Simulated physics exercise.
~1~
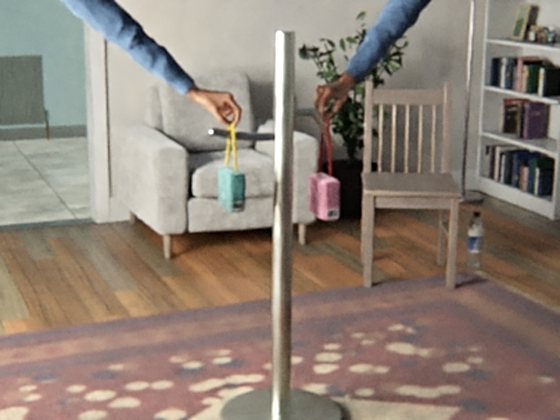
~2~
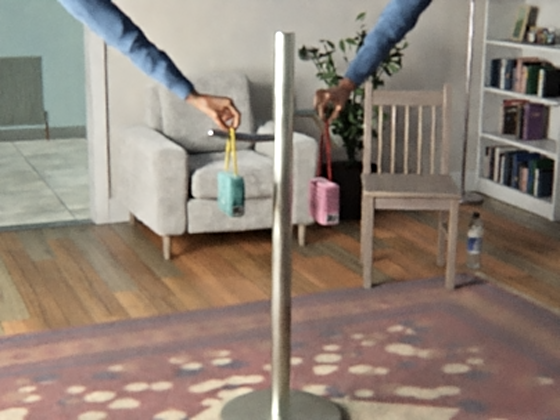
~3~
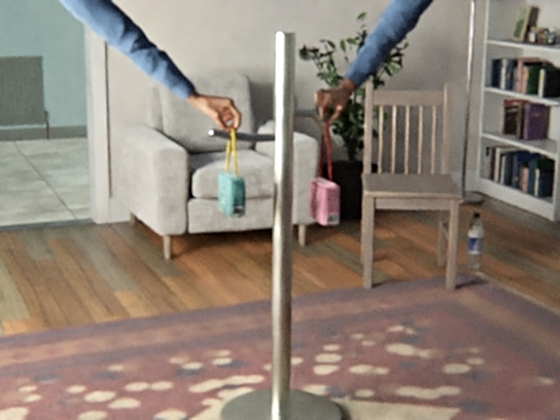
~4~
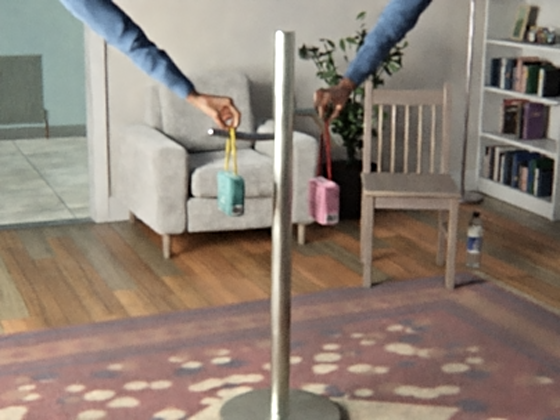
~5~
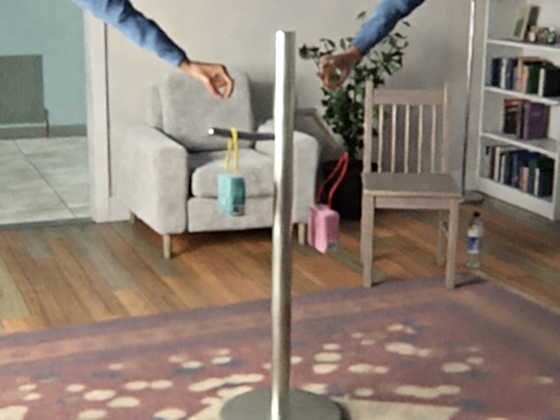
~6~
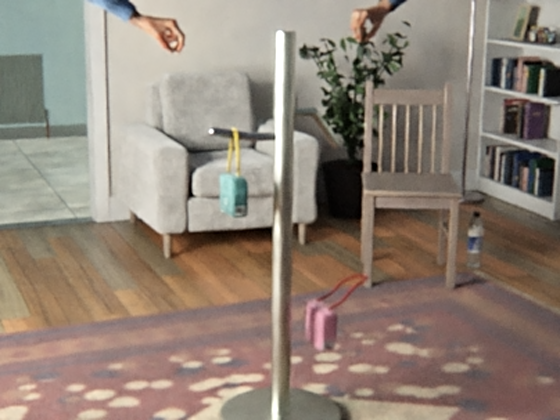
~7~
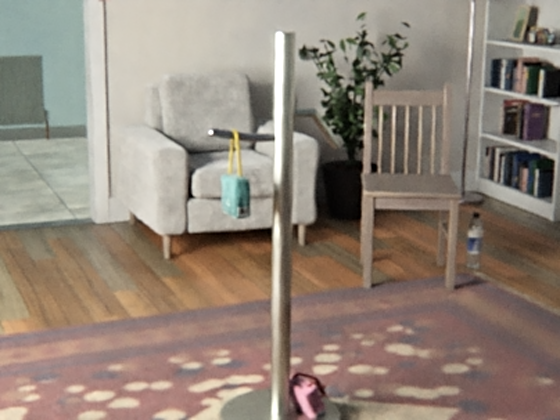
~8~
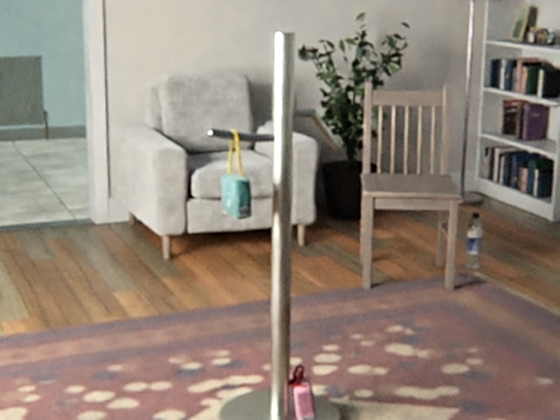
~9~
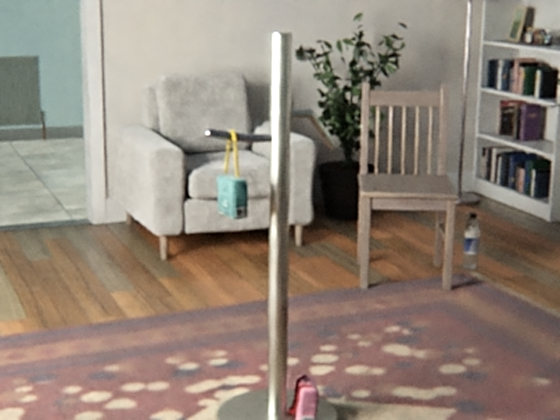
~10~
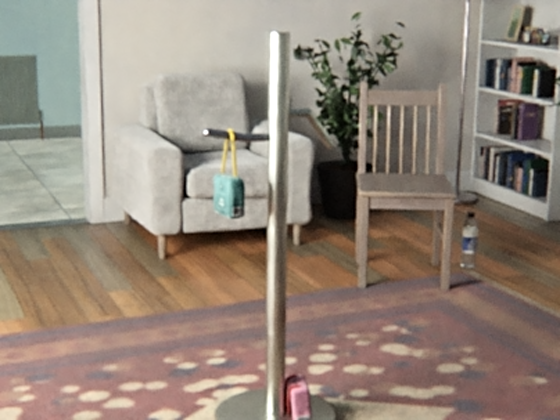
In a living room with a wooden floor and a patterned rug, seen from the front by a slightly swaying camera, a metal post stands before a grey armchair, a leafy plant, a wooden chair and a bookshelf. Two blue-sleeved arms reach in from above, holding a turquoise pouch by a yellow loop on the left and a pink pouch by a red loop on the right. The hands let go and draw back out of view. The turquoise pouch stays hanging from its peg, while the pink one drops, tips and settles at the post's base.
